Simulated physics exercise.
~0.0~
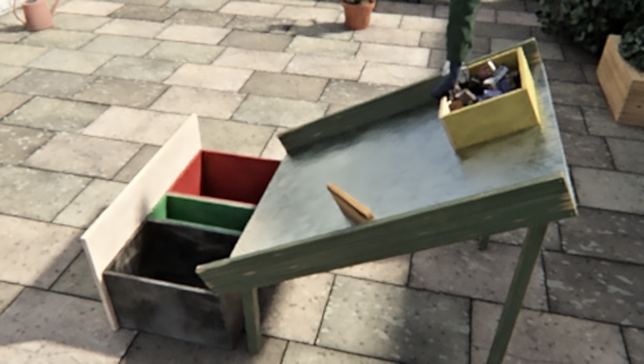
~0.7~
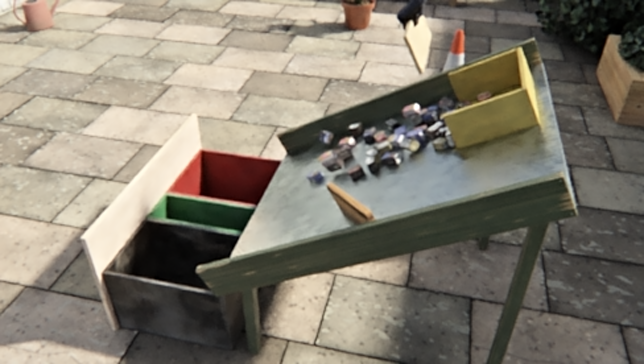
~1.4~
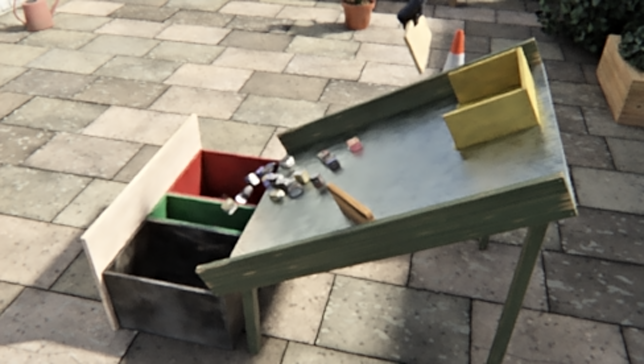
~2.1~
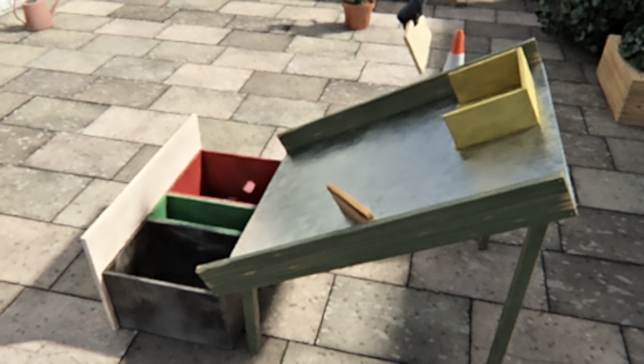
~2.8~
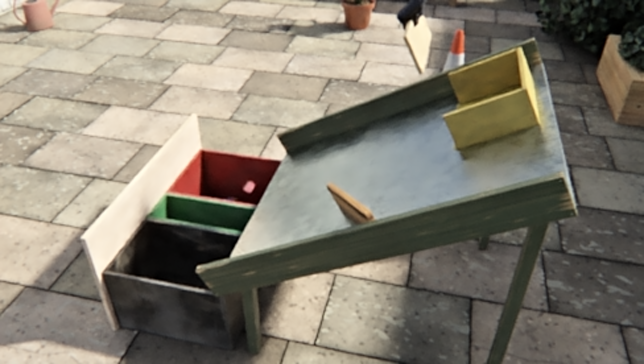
Small cartons spilling from a yellow pen as its gate lifts, sliding down a tilted table past an angled board into bins.
